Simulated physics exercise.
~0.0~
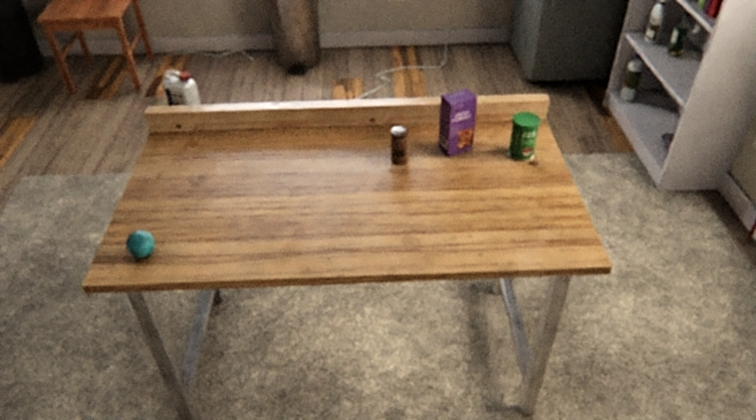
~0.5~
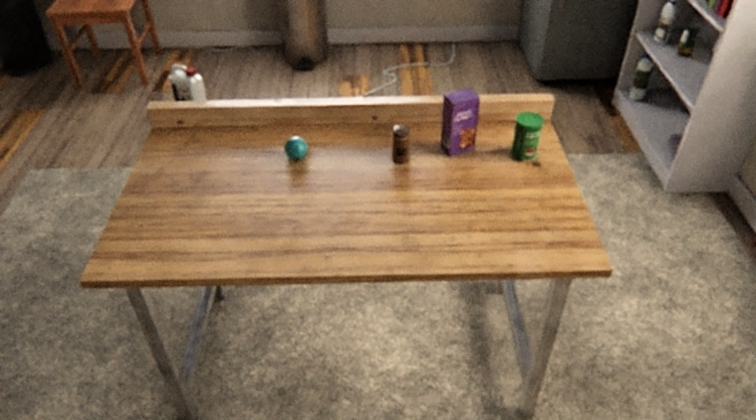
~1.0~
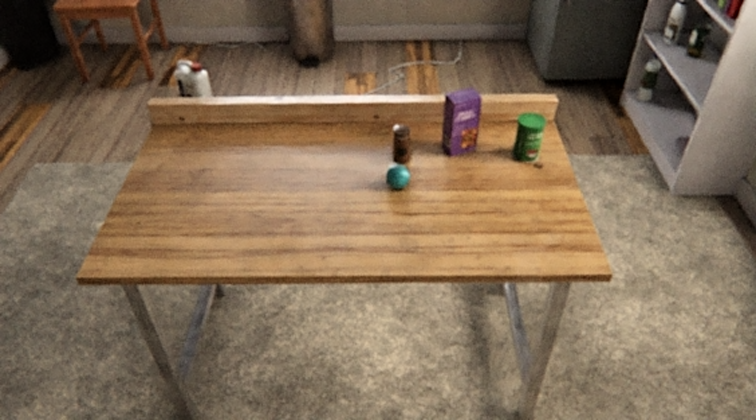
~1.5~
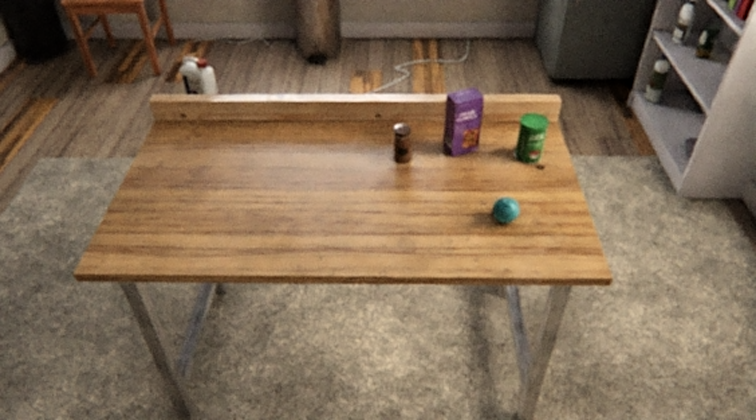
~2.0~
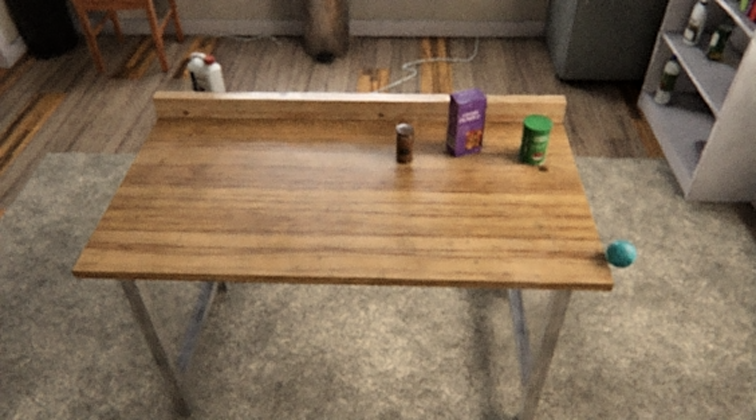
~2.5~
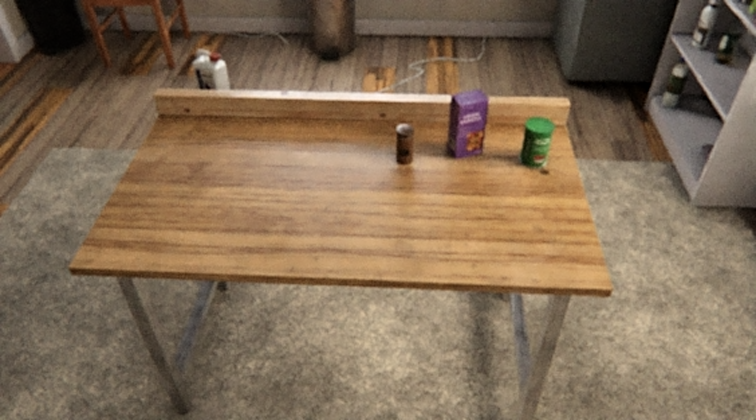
Turquoise ball rolling across a wooden table towards the back rail, then slanting forward past three still items and off the right edge.
